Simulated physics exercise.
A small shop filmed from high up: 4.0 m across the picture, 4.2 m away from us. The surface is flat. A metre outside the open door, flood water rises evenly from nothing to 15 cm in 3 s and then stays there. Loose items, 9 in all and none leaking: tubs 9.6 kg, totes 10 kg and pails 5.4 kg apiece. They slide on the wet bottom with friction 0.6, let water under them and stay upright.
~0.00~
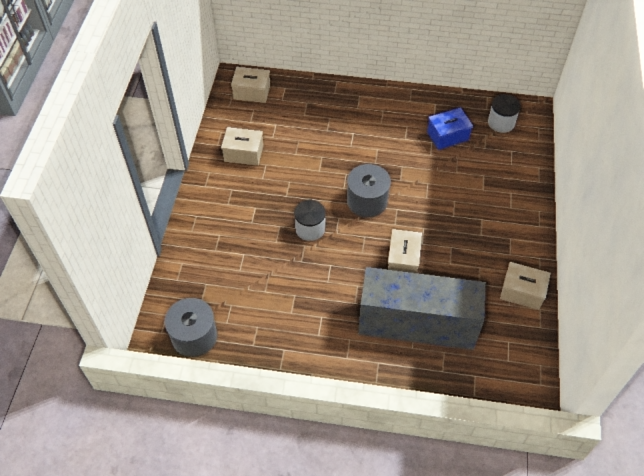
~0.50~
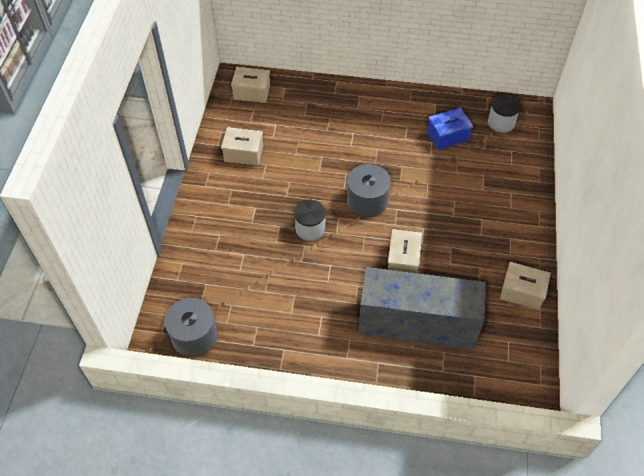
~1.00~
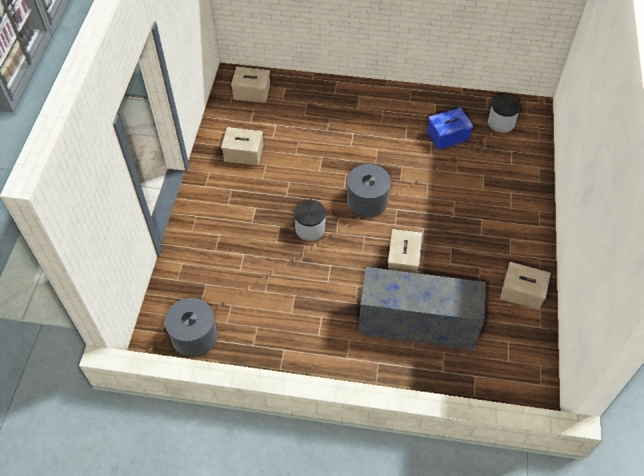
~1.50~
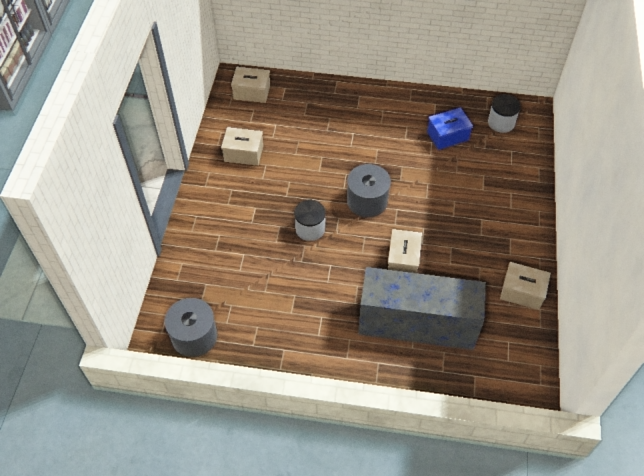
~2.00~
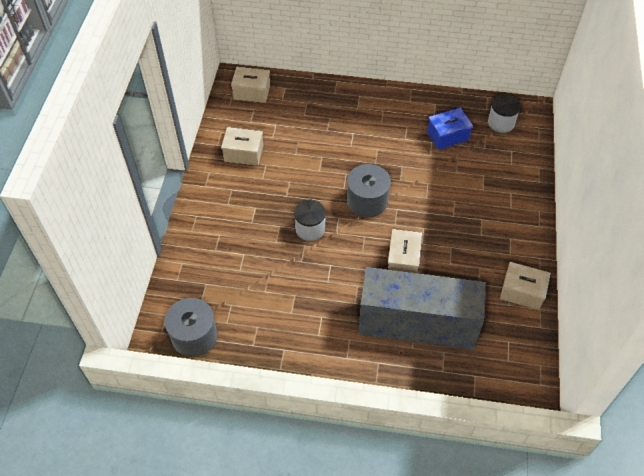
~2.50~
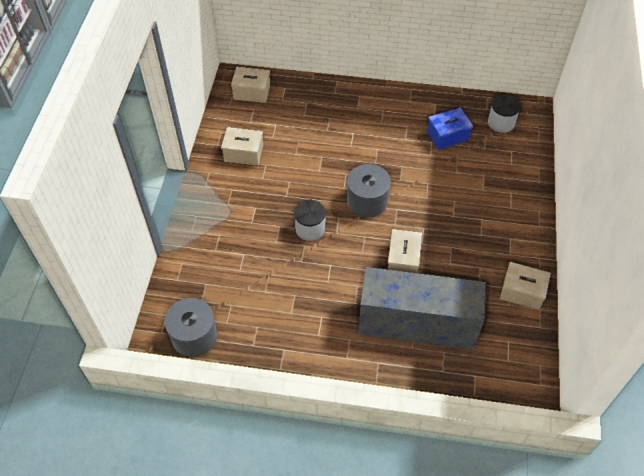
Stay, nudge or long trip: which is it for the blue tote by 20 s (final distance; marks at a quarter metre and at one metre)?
The blue tote ends far away.
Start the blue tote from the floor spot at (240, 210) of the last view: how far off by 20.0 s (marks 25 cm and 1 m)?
It ends far away.
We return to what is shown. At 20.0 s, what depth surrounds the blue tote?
Roughly 8 cm.
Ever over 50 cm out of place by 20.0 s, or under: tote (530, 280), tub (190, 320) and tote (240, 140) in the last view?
In turn: Past it, less, less.
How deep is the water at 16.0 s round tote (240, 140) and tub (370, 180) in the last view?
About 6 and 10 cm.
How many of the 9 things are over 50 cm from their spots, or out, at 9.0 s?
1 of them.
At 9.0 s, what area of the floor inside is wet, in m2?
Some 15 m2.
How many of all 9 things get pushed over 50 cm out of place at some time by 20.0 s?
That makes 5.
After 4.0 s the blue tote is near (451, 121), 0.0 m from its start, aground; 0 afloat.
After 9.0 s the blue tote is near (451, 121), 0.0 m from its start, aground; 0 afloat.
After 16.0 s the blue tote is near (425, 86), 0.6 m from its start, afloat; 6 afloat.
After 20.0 s the blue tote is near (296, 79), 1.9 m from its start, aground; 8 afloat.
